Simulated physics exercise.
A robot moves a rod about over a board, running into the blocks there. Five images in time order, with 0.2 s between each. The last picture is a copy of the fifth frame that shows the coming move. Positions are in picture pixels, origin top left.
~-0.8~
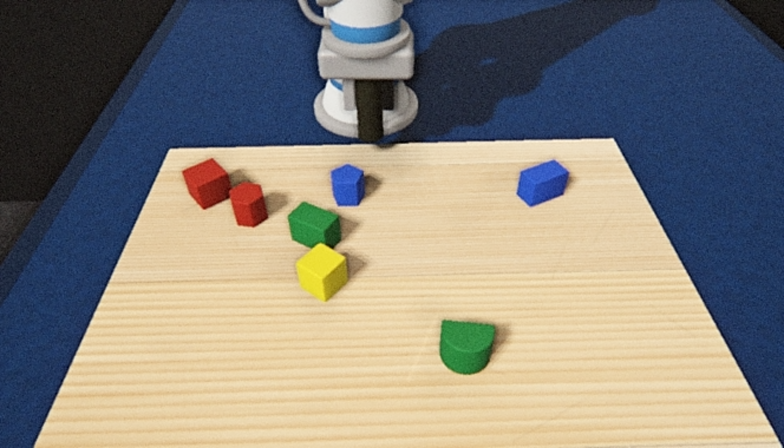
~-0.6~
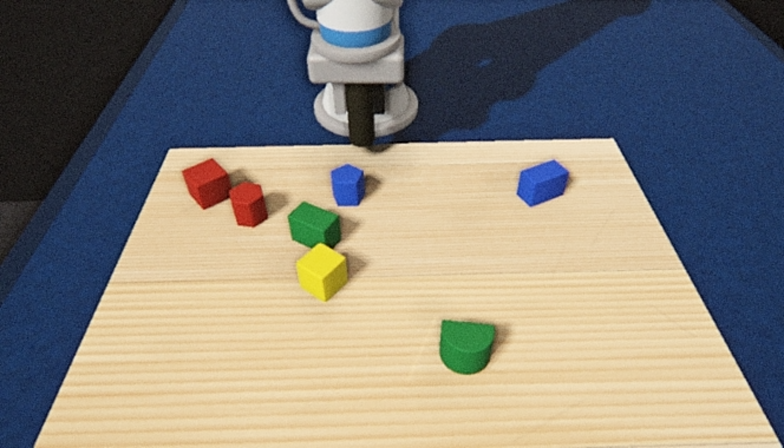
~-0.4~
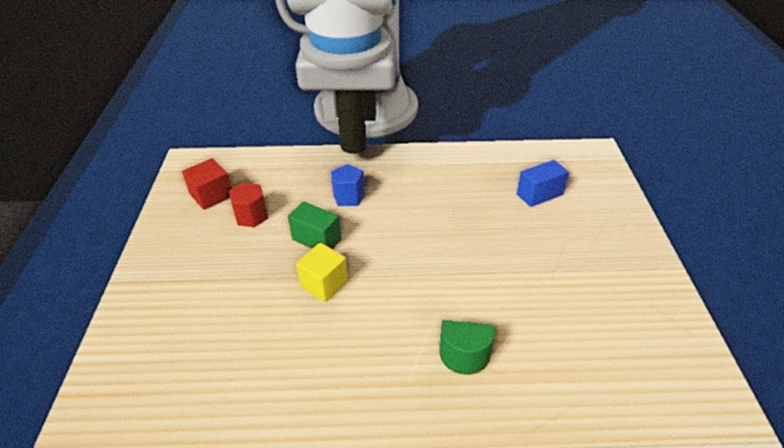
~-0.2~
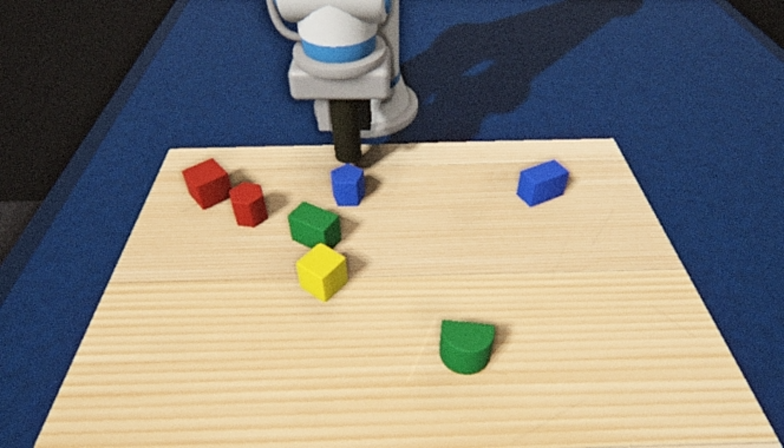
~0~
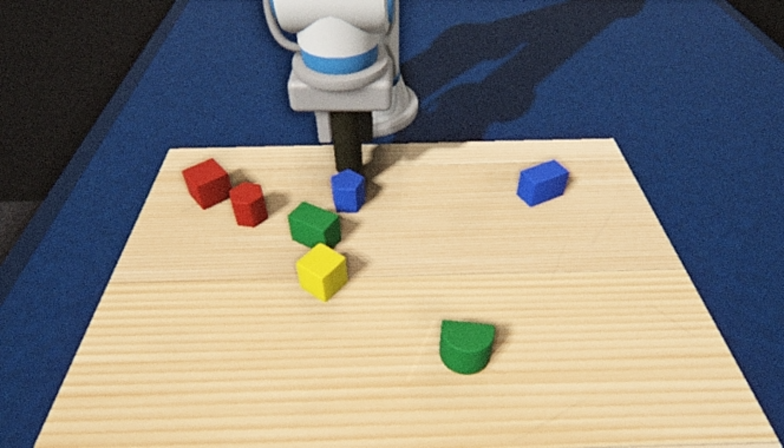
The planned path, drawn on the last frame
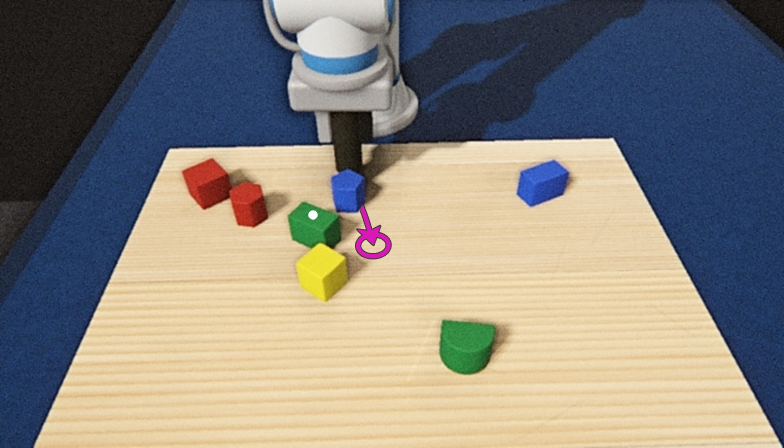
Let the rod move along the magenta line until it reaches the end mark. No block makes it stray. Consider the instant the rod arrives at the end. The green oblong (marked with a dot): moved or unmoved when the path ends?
It gets displaced.
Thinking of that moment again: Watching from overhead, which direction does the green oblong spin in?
Spins clockwise.
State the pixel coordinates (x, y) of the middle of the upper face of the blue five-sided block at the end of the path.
The middle of the upper face of the blue five-sided block will lie at about (342, 232) in the picture.
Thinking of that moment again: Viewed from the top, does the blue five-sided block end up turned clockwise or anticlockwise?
Looking down, my answer is that the blue five-sided block rotates clockwise.
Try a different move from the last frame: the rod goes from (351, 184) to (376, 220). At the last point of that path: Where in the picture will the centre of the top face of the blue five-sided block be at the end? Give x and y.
It is going to be at (349, 209).
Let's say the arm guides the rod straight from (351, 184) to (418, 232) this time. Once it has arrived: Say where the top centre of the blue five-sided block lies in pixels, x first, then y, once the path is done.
Pixel (357, 195).
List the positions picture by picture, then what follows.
In the first frame, tip of the rod at (371, 136), middles of tops, green oblong at (313, 215), yellow square at (321, 260), blue five-sided block at (347, 173).
In the second frame, rod at (362, 140), nothing pushed.
In the third frame, rod at (354, 147), nothing pushed.
In the fourth frame, rod at (348, 156), nothing pushed.
In the fifth frame, rod at (349, 168), green oblong at (313, 215), yellow square at (321, 260), blue five-sided block at (347, 180).
The line goes from (351, 184) over (360, 202) and (367, 223) to (373, 245); the dot is on the green oblong.
On the path given first. One third of the way, rod at (359, 187); blue five-sided block at (345, 197), turned 40° clockwise.
Two thirds of the way, rod at (366, 207); green oblong at (310, 220), turned 25° clockwise; blue five-sided block at (345, 215), turned 75° clockwise.
At the end, rod at (373, 229); green oblong at (307, 224), turned 50° clockwise; yellow square unmoved; blue five-sided block at (342, 232), turned 110° clockwise.
